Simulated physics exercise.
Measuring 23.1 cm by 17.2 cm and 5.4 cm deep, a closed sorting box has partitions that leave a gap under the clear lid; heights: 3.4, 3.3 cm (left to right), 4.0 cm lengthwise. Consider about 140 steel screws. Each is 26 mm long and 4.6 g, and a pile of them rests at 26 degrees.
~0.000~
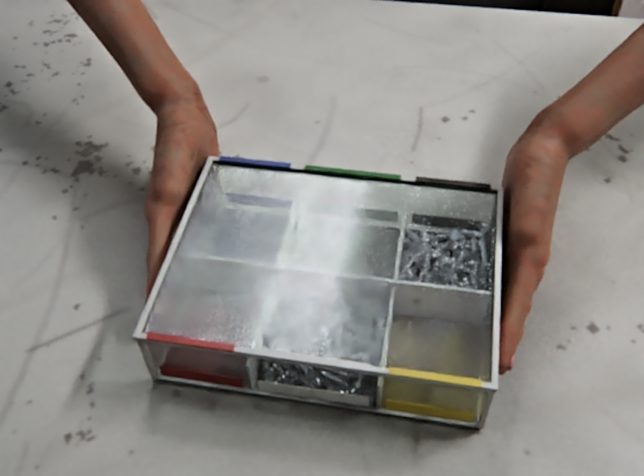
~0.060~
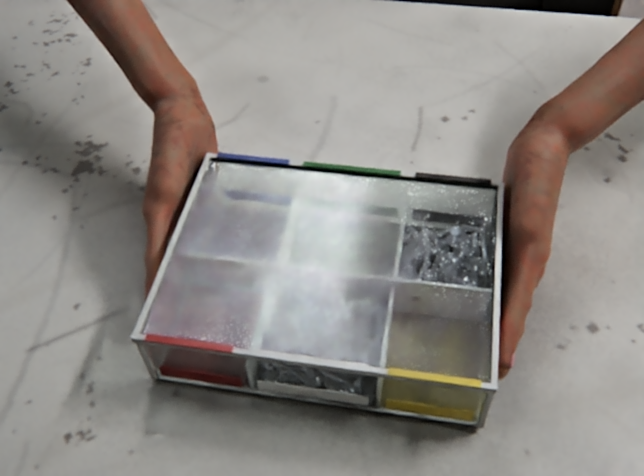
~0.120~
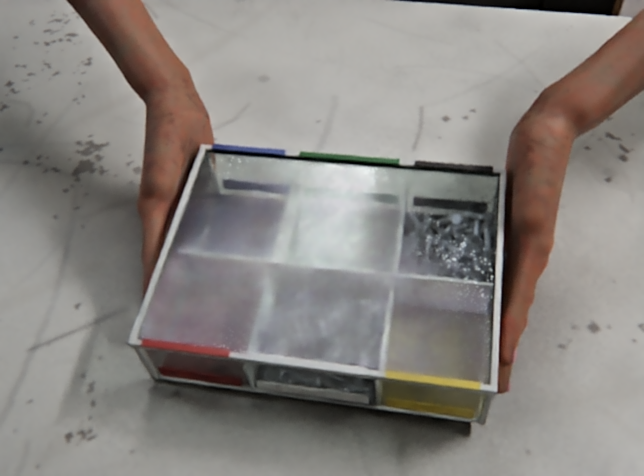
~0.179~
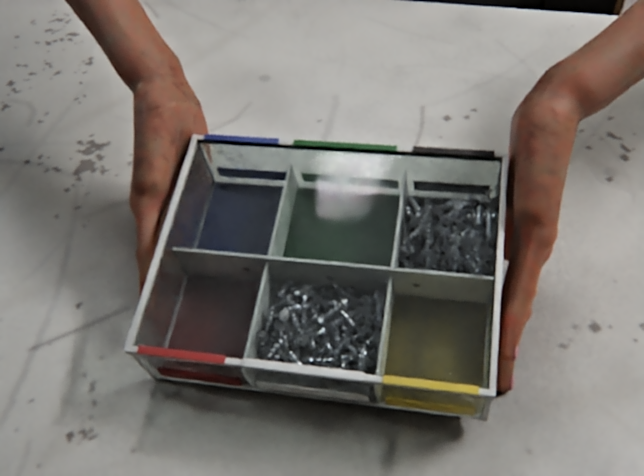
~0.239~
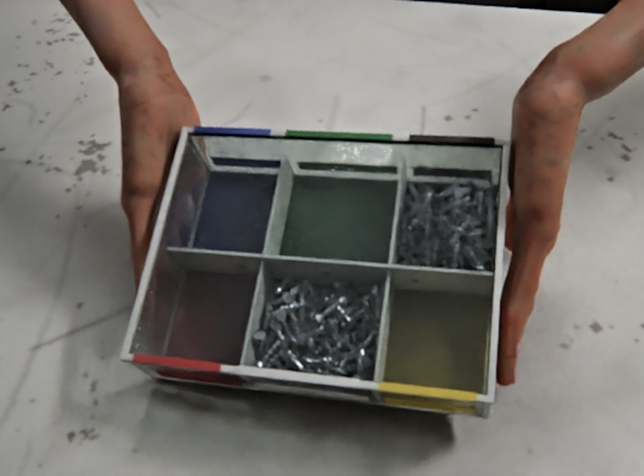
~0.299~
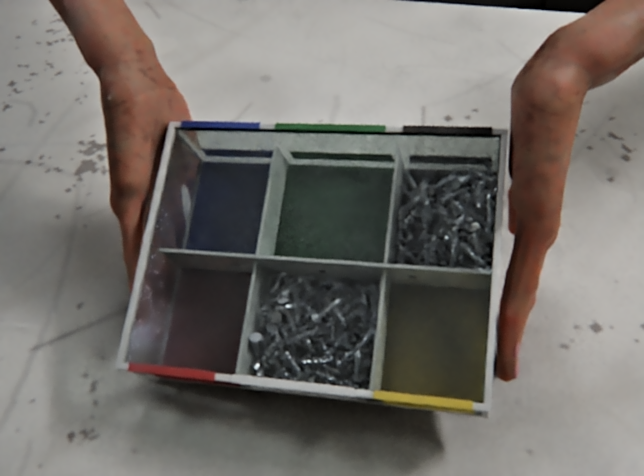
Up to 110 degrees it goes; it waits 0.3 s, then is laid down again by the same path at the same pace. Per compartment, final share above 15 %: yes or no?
Red no; blue no; green no; yellow no; white yes; black yes.
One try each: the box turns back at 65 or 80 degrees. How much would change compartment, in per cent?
About 0 and about 5 per cent, in that order.
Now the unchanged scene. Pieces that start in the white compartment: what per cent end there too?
Share retained: Some 90 per cent.
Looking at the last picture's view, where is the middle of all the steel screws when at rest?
When it all comes to rest, the middle is near (354, 358).
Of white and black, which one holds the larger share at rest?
The white one.
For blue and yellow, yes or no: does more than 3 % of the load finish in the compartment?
Blue no; yellow yes.
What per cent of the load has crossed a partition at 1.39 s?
15 %.
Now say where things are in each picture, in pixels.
In the first picture, box tilt 0 degrees, front corners at (141, 335) and (491, 385); white 55 %, black 45 %.
In the second picture, box tilt 2 degrees, front corners at (140, 336) and (490, 385).
In the third picture, box tilt 6 degrees, front corners at (136, 341) and (490, 387), lowest corner left front.
In the fourth picture, box tilt 12 degrees, front corners at (132, 347) and (489, 390), lowest corner left front.
In the fifth picture, box tilt 18 degrees, front corners at (129, 355) and (487, 396), lowest corner left front.
In the sixth picture, box tilt 24 degrees, front corners at (124, 364) and (484, 404), lowest corner left front; white 55 %, black 45 %. The box's pace is about 100 degrees a second.
After 1.39 s, tilt 110 degrees; yellow 5 %, white 60 %, black 30 %.
After 2.12 s, tilt 55 degrees; yellow 5 %, white 60 %, black 30 %.
After 2.88 s, tilt 0 degrees; red 5 %, yellow 5 %, white 60 %, black 30 %.
In the end, at 3.2 s, red 5 %, blue 0 %, green 0 %, yellow 5 %, white 60 %, black 30 %.
